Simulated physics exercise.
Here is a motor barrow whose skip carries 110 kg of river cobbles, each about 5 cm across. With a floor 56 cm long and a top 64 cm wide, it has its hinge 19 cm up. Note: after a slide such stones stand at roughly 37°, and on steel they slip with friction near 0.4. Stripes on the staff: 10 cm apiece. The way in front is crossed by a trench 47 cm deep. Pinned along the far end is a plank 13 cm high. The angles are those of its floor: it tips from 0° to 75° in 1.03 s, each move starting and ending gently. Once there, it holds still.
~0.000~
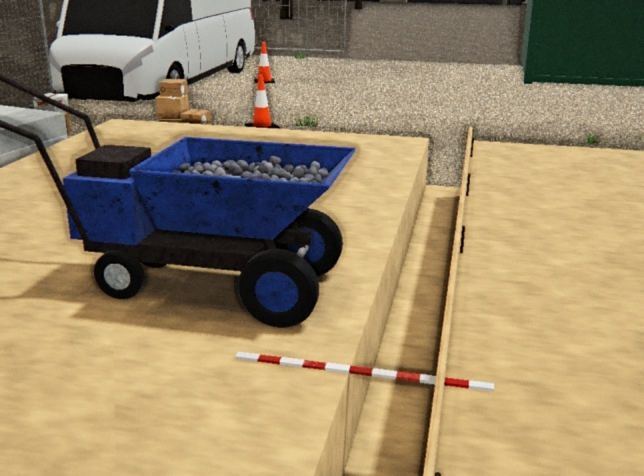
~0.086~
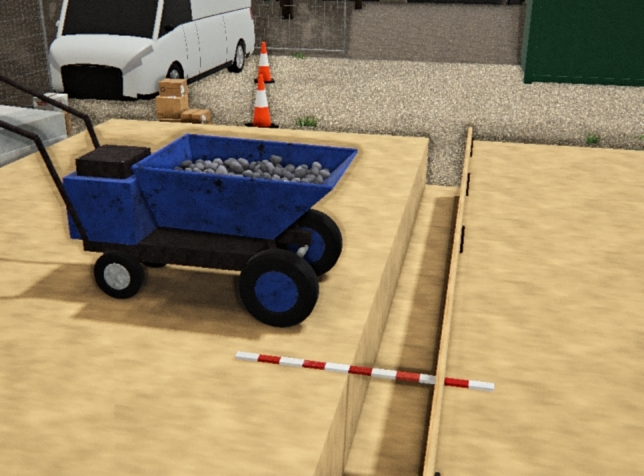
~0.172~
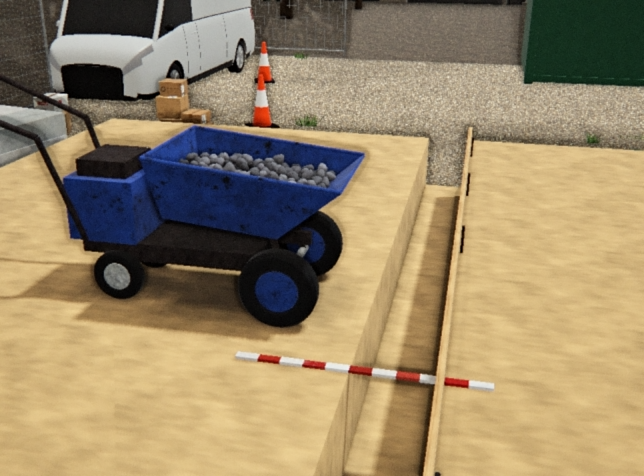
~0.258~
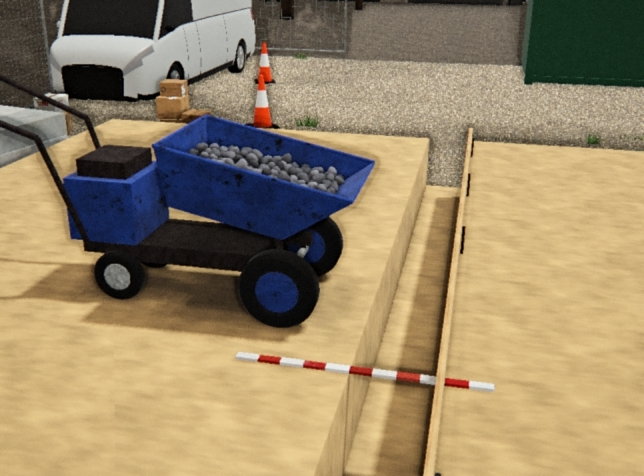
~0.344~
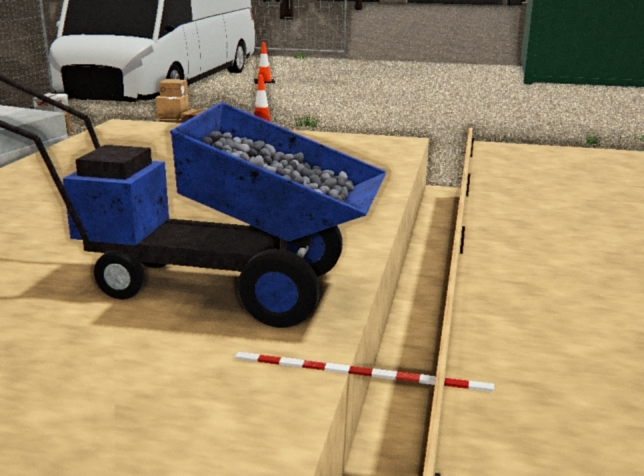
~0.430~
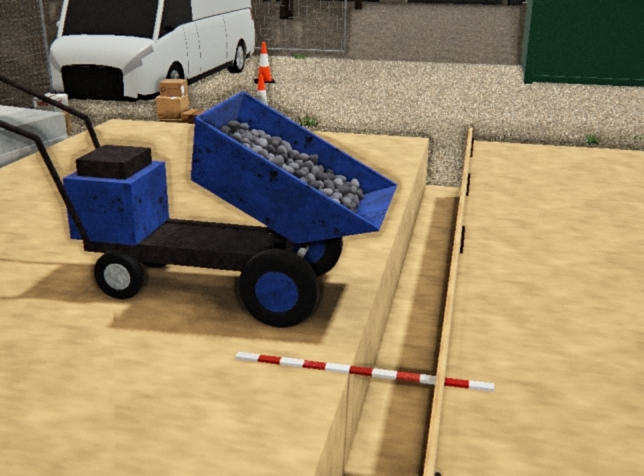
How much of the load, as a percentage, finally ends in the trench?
I would put it at about 85 per cent.
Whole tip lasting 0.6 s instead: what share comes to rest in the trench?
I'd put it at some 70 in a hundred.
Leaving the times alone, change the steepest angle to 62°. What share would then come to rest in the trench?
In that case some 70 per cent.
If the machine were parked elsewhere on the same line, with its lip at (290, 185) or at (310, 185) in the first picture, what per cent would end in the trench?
Roughly 100 in a hundred from the first, 100 in a hundred from the second.
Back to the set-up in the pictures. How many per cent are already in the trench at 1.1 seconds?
About 35 per cent by then.
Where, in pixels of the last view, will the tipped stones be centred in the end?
Their centre sits close to (417, 380).
After 0.8 s the floor is at 63°; 100 % in the skip; the foremost stones are at (400, 269).
After 1.1 s the floor is at 75°; 58 % in the skip, 36 % in the trench, 6 % past the trench; the foremost stones are at (487, 315).
After 1.5 s the floor is at 75°; 10 % in the skip, 75 % in the trench, 15 % past the trench; the foremost stones are at (569, 331).
After 3.4 s the floor is at 75°; 1 % in the skip, 85 % in the trench, 15 % past the trench; the foremost stones are at (615, 326).
